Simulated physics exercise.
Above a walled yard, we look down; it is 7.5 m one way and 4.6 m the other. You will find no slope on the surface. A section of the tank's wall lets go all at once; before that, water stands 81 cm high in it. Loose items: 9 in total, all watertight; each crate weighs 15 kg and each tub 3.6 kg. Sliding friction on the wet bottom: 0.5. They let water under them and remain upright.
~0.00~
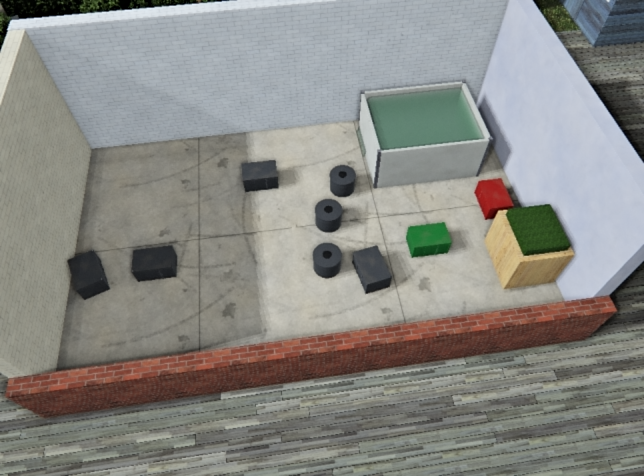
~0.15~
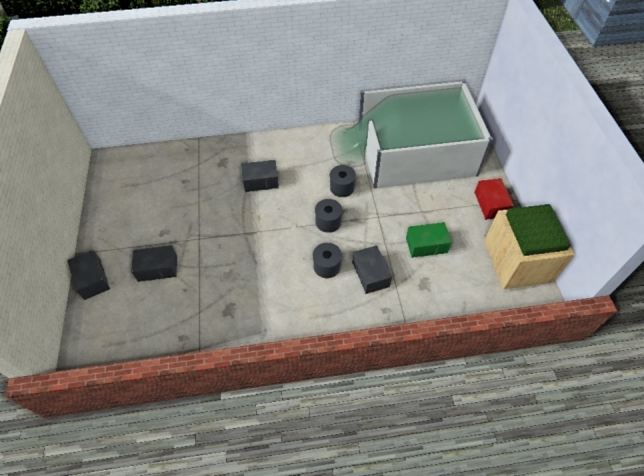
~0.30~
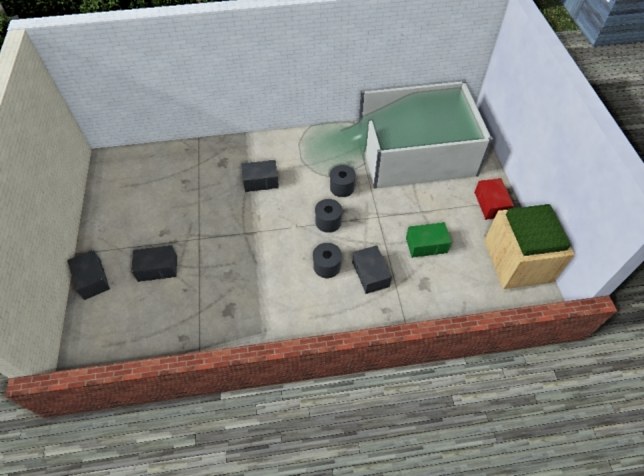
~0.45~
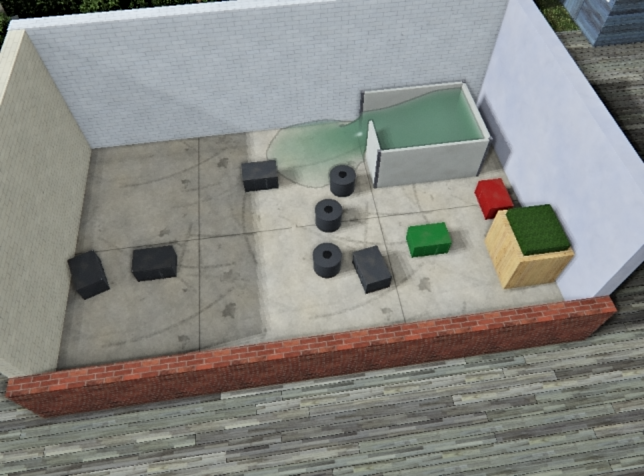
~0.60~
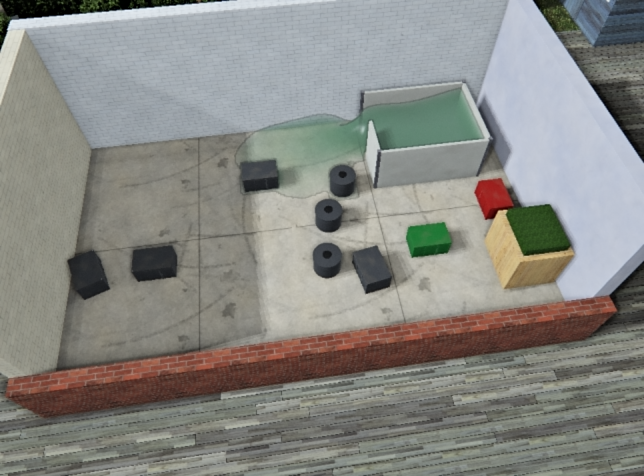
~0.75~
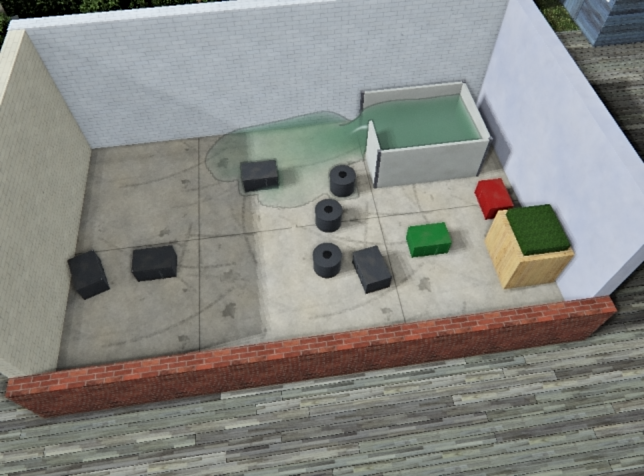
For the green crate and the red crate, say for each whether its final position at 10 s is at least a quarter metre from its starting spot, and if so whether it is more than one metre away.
Green crate - no. Red crate - no.
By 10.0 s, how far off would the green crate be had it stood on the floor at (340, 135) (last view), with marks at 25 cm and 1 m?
It goes a long way.
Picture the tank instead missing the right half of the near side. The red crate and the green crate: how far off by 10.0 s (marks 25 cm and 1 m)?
In that situation the red crate drifts a long way, while the green crate drifts a long way.
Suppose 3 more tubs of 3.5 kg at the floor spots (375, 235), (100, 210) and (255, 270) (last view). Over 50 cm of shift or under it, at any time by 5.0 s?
In turn: Short of it, more, less.
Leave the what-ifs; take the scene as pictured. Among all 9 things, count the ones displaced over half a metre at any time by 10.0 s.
7.
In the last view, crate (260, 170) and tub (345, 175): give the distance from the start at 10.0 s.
In that order: 300 cm, 100 cm.
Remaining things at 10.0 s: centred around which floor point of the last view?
It works out to somewhere near (393, 214) on the floor.
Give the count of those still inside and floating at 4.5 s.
That would be 3 of them.
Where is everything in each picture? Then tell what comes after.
The first picture shows the green crate at (430, 235) rests on the ground; the red crate at (496, 193) rests on the ground; 2.6 m2 under water; 0 of 9 have shifted.
The second picture shows the green crate at (430, 235) rests on the ground; the red crate at (496, 193) rests on the ground; water covers 3.1 m2; 0 of 9 have shifted.
The third picture shows the green crate at (430, 235) rests on the ground; the red crate at (496, 193), on the bottom; 3.9 m2 under water; 0 of 9 have shifted.
The fourth picture shows the green crate at (430, 235) rests on the ground; the red crate at (496, 193), on the bottom; water covers 4.9 m2; 0 of 9 have shifted.
The fifth picture shows the green crate at (430, 235), on the bottom; the red crate at (496, 193), on the bottom; water covers 5.8 m2; 0 of 9 have shifted.
The sixth picture shows the green crate at (430, 235) rests on the ground; the red crate at (496, 193) rests on the ground; water covers 6.8 m2; 0 of 9 have shifted.
After 2.0 s the green crate is near (430, 235), 0.0 m from its start, aground; the red crate is near (496, 193), 0.0 m from its start, aground; 0 afloat.
After 4.5 s the green crate is near (430, 235), 0.0 m from its start, aground; the red crate is near (496, 193), 0.0 m from its start, aground; 3 afloat.
After 7.0 s the green crate is near (430, 235), 0.0 m from its start, aground; the red crate is near (496, 193), 0.0 m from its start, aground; 3 afloat.
After 10.0 s the green crate is near (430, 234), 0.0 m from its start, aground; the red crate is near (496, 193), 0.0 m from its start, aground; 4 afloat.
